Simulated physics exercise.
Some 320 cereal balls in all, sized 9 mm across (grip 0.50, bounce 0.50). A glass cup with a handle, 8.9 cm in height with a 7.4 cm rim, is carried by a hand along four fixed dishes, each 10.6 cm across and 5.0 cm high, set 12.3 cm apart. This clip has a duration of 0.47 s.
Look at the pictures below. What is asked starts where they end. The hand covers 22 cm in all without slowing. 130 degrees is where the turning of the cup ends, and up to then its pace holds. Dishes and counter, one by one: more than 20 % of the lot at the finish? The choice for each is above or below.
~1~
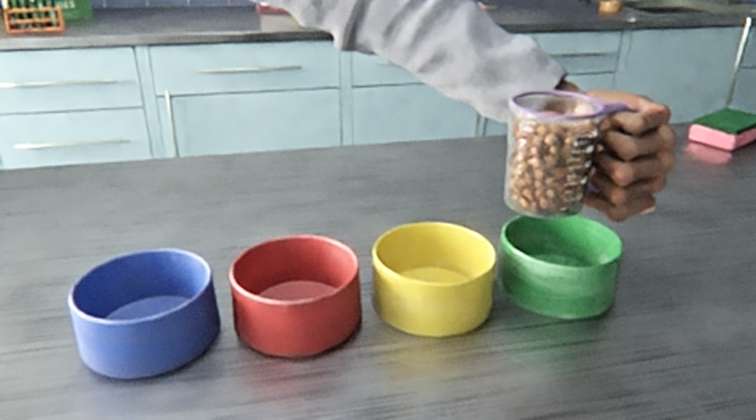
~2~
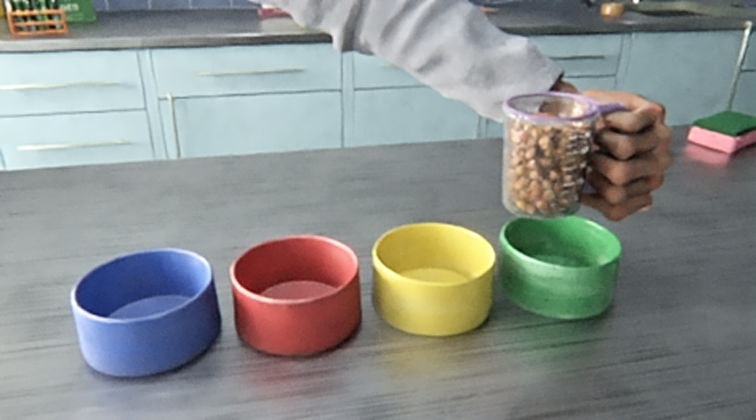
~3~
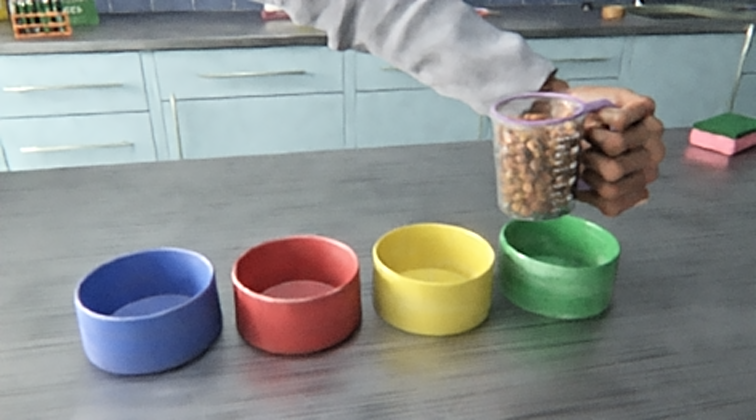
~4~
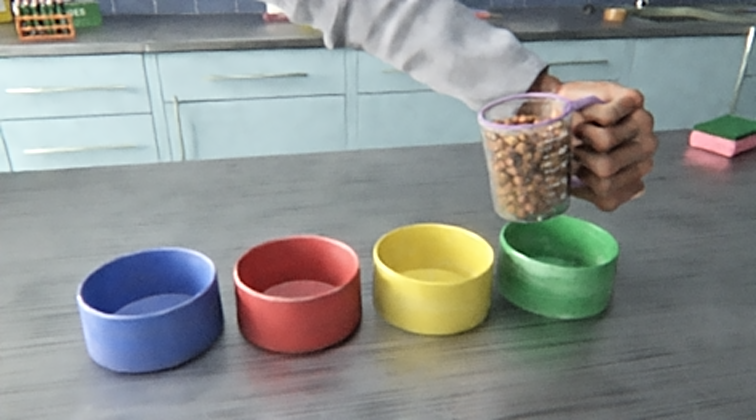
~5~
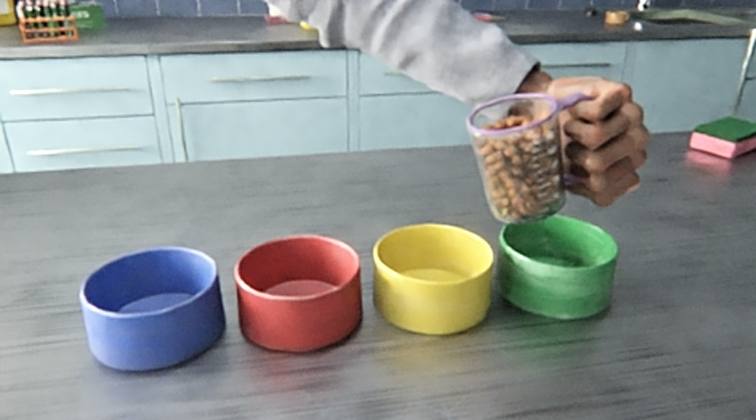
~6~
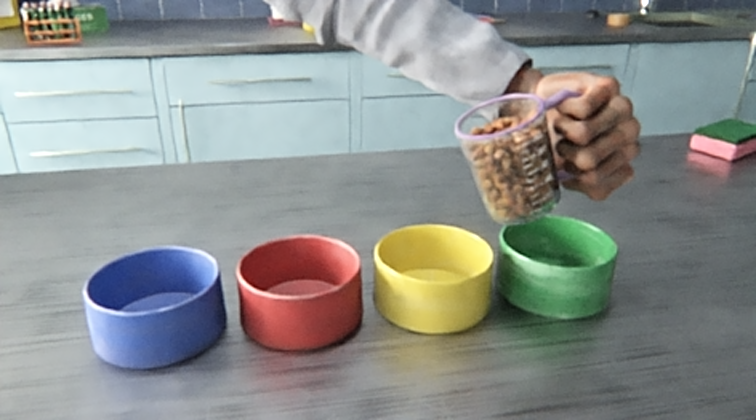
Red - above it, blue - below it, green - below it, yellow - below it, counter - below it.
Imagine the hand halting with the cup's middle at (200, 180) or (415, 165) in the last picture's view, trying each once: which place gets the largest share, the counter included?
Red, then red.
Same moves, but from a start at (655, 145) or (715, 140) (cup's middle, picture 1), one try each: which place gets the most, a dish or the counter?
The winner: Yellow; yellow.
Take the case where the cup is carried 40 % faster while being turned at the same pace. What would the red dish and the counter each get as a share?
Red: 60; counter: 30.
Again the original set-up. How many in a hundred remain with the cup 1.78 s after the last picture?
It comes to about 55 percent.
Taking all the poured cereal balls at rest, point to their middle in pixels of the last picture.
In the last view, approximately (288, 290).
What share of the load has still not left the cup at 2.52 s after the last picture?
Roughly 0 per cent of the load.
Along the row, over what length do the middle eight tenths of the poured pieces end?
I'd estimate close to 6 cm.
Then, 1.06 s after the last picture, tilt 76 degrees; cup holds 100 %.
Then, 1.78 s after the last picture, tilt 113 degrees; cup holds 55 %, red 45 %.
Then, 2.52 s after the last picture, tilt 130 degrees; cup holds 0 %, red 100 %.
In the end, red 100 %, blue 0 %, green 0 %, yellow 0 %, counter 0 %.
